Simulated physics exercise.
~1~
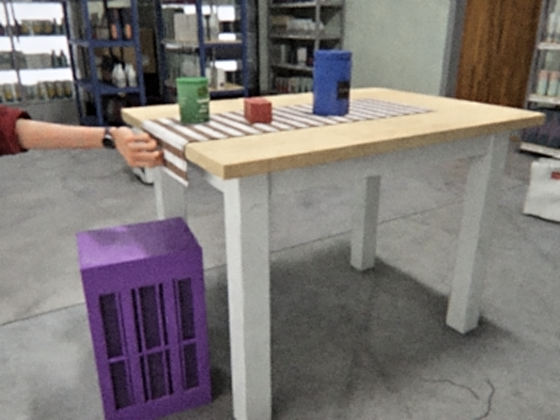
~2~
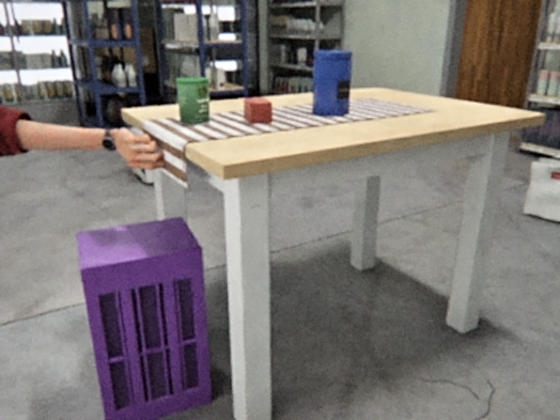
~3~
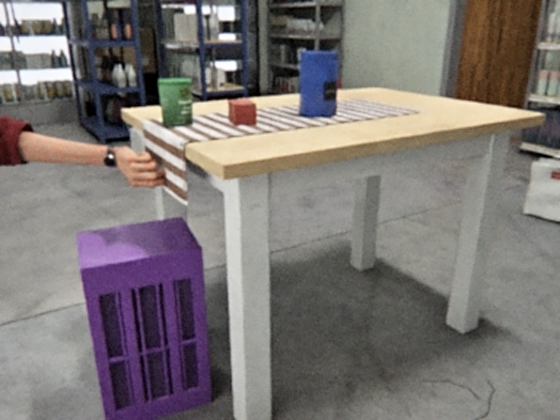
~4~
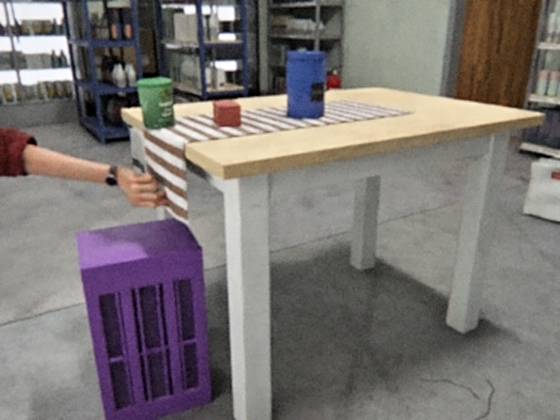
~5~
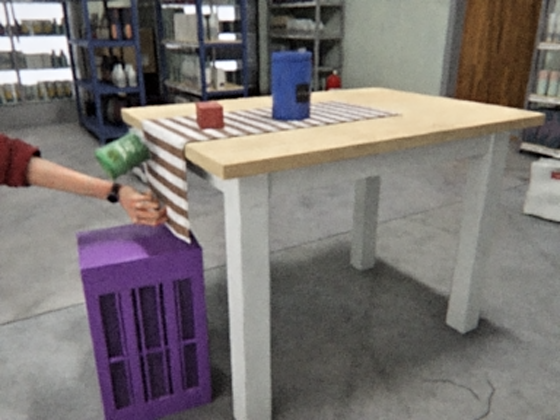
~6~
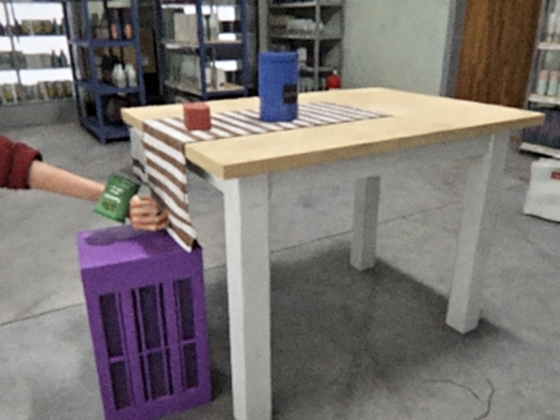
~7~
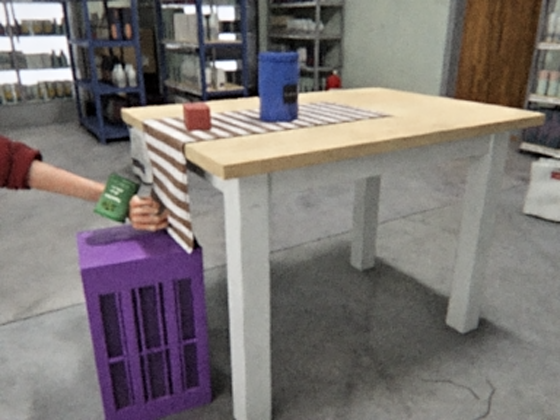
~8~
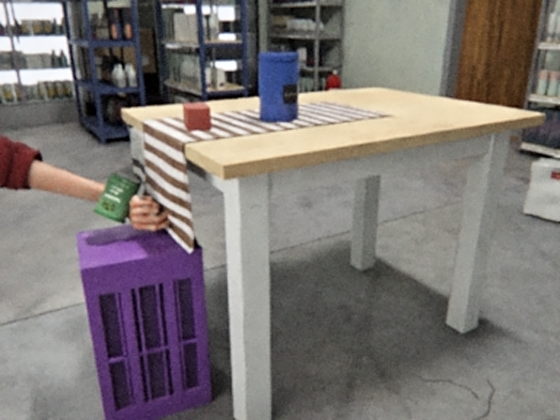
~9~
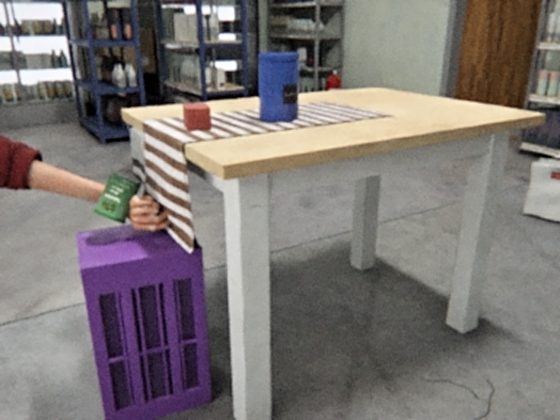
Hand pulling a striped brown cloth down toward a purple crate, carrying block and canister left as the green tin tips off.
